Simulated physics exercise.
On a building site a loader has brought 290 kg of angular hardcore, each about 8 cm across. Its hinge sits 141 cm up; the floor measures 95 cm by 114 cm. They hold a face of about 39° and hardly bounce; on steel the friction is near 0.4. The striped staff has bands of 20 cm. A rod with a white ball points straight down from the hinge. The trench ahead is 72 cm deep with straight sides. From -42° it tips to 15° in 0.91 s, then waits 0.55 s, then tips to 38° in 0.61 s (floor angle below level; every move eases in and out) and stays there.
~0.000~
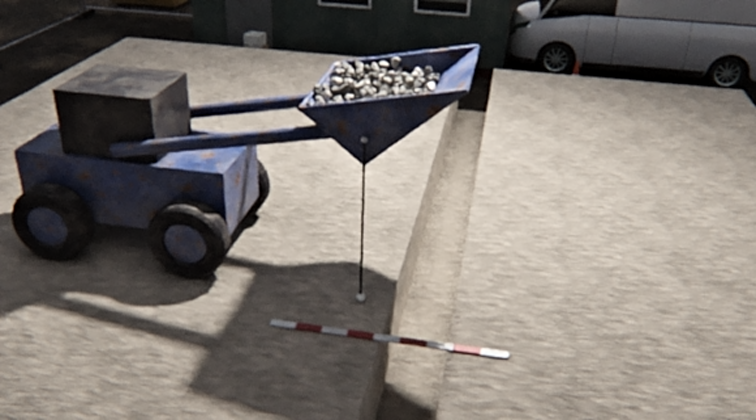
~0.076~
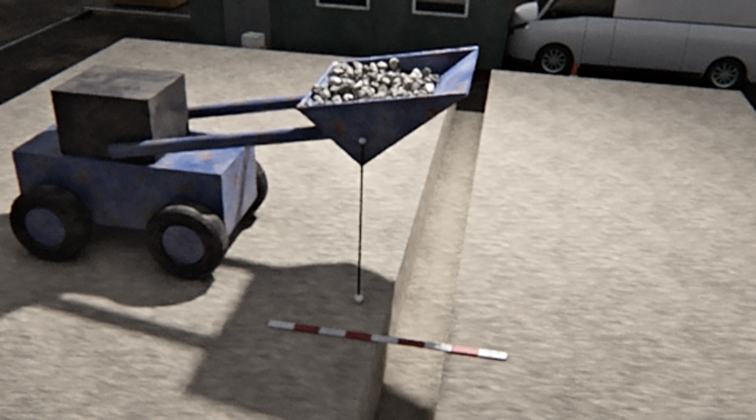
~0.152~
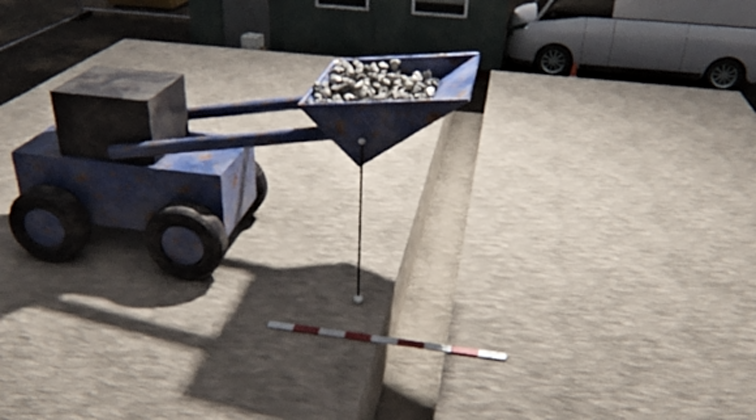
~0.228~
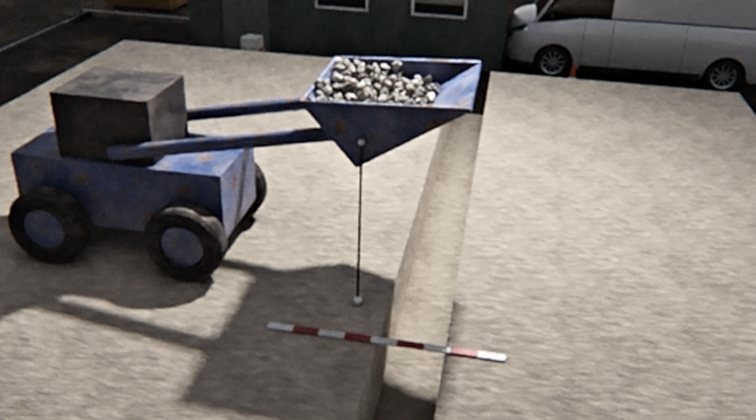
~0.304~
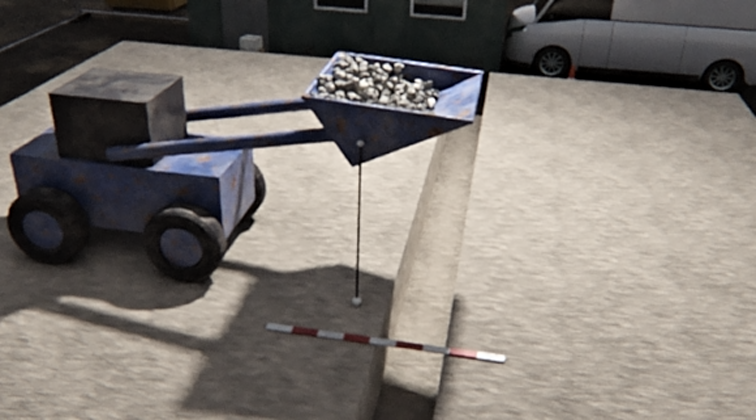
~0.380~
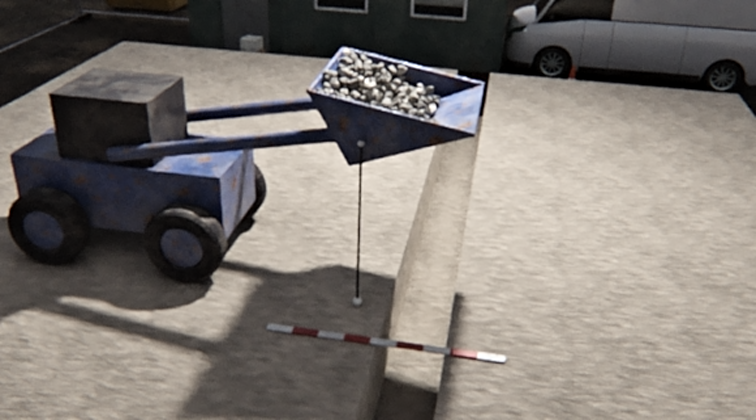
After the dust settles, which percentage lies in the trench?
Roughly 15 per cent ends in the trench.
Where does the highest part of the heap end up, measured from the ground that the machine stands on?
Some 24 cm above that level.
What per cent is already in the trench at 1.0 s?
About 0 per cent by then.
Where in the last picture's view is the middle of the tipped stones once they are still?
Their middle is at about (494, 277).
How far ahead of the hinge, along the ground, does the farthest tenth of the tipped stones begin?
Roughly 140 cm ahead of it.
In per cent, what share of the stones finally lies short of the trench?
About 0 per cent.
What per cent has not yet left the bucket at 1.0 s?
About 100 per cent.
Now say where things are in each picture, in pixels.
In the first picture, lip at (468, 91), floor tilted -42°, highest stones at (392, 72).
In the second picture, lip at (467, 94), floor tilted -41°, highest stones at (384, 73); the stones move at 0.1 m/s on average.
In the third picture, lip at (469, 100), floor tilted -38°, highest stones at (372, 72); the stones move at 0.2 m/s on average.
In the fourth picture, the bucket is at -33°, its lip at (471, 110); the top of the load is at (352, 72); the stones move at 0.3 m/s on average.
In the fifth picture, lip at (473, 122), floor tilted -27°, highest stones at (346, 68); the stones move at 0.3 m/s on average.
In the sixth picture, the bucket is at -20°, its lip at (475, 135); the top of the load is at (348, 62); the stones move at 0.3 m/s on average.
After 0.7 s the floor is at 6°; 100 % in the bucket; the foremost stones are at (427, 139).
After 1.0 s the floor is at 15°; 100 % in the bucket; the foremost stones are at (431, 148).
After 2.5 s the floor is at 38°; 21 % in the bucket, 25 % in the trench, 54 % past the trench; the foremost stones are at (533, 267).
After 5.2 s the floor is at 38°; 0 % in the bucket, 17 % in the trench, 83 % past the trench; the foremost stones are at (578, 303).
